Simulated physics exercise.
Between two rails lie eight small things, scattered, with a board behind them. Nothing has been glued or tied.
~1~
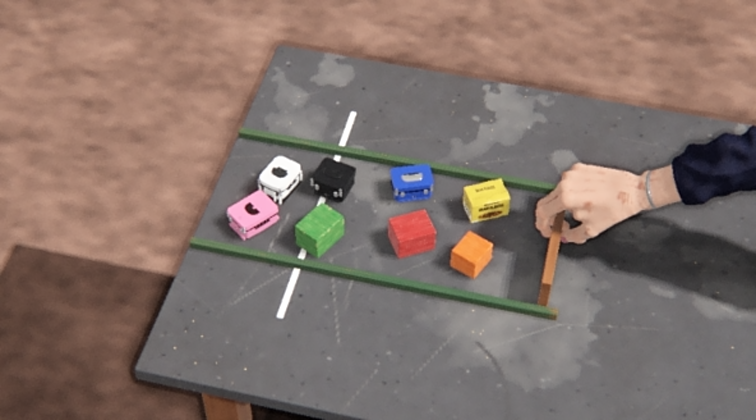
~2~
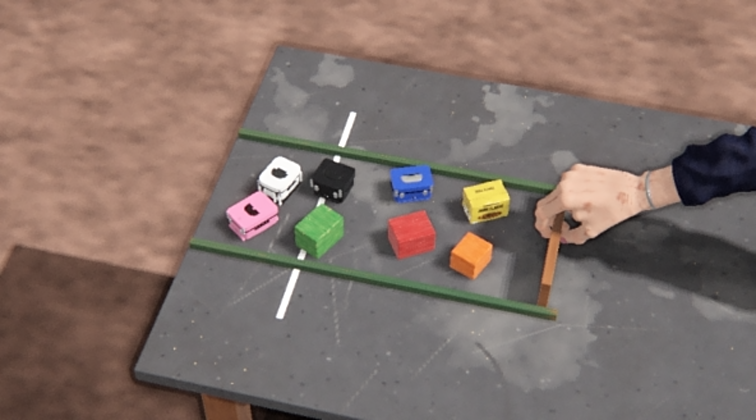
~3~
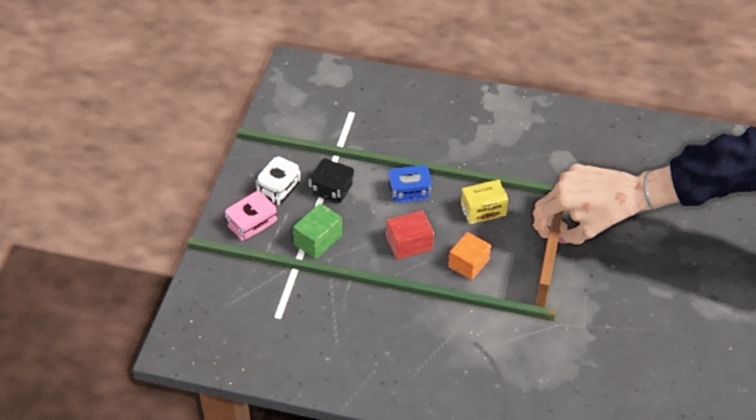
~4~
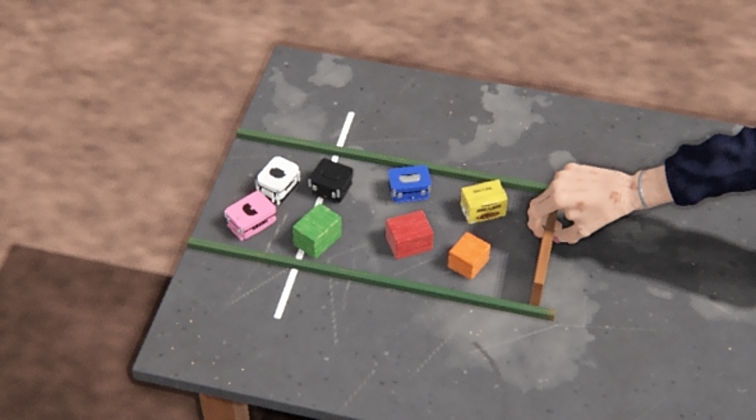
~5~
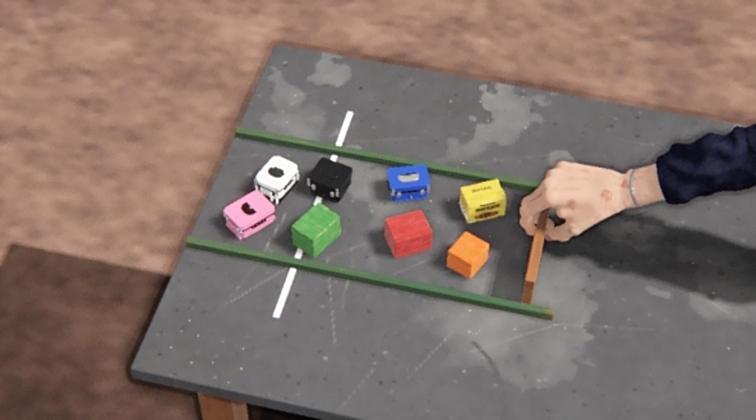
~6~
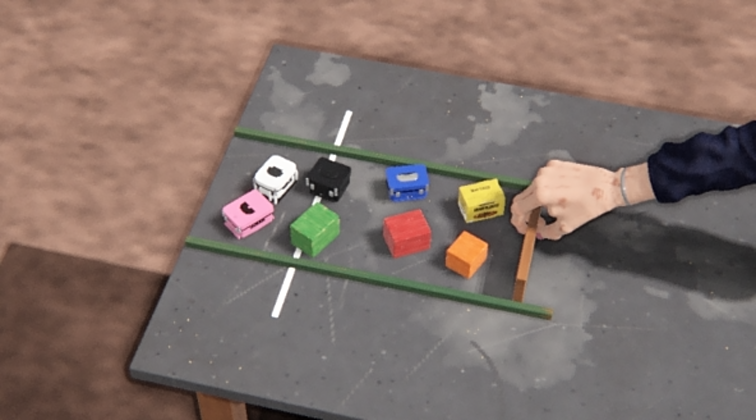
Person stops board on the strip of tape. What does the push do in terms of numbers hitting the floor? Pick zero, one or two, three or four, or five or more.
It sends zero to the floor.
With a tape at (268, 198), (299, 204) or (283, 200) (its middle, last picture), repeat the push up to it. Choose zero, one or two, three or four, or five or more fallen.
Results per position - one or two / zero / 1 or 2.
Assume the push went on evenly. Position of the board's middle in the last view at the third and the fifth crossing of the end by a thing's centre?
First roughly (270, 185), later roughly (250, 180).
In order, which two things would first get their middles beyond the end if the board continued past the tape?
In order: The white case, the pink case.
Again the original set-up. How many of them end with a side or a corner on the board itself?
3 of them.
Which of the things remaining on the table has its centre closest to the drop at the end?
Closest in the end is the white case.
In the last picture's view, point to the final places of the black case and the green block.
In the last picture the first middle sits at (254, 170) and the other at (264, 217).
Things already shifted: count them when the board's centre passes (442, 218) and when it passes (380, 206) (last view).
So 4, and at the other place 7.
Soon after, none off yet; pink case at rest near (249, 215); white case at rest near (276, 180); black case at rest near (329, 181).
Then, none off yet; pink case at rest near (249, 215); white case moved a little near (262, 183); black case moved about its own width near (301, 176).
At rest, the number that fall off is zero.
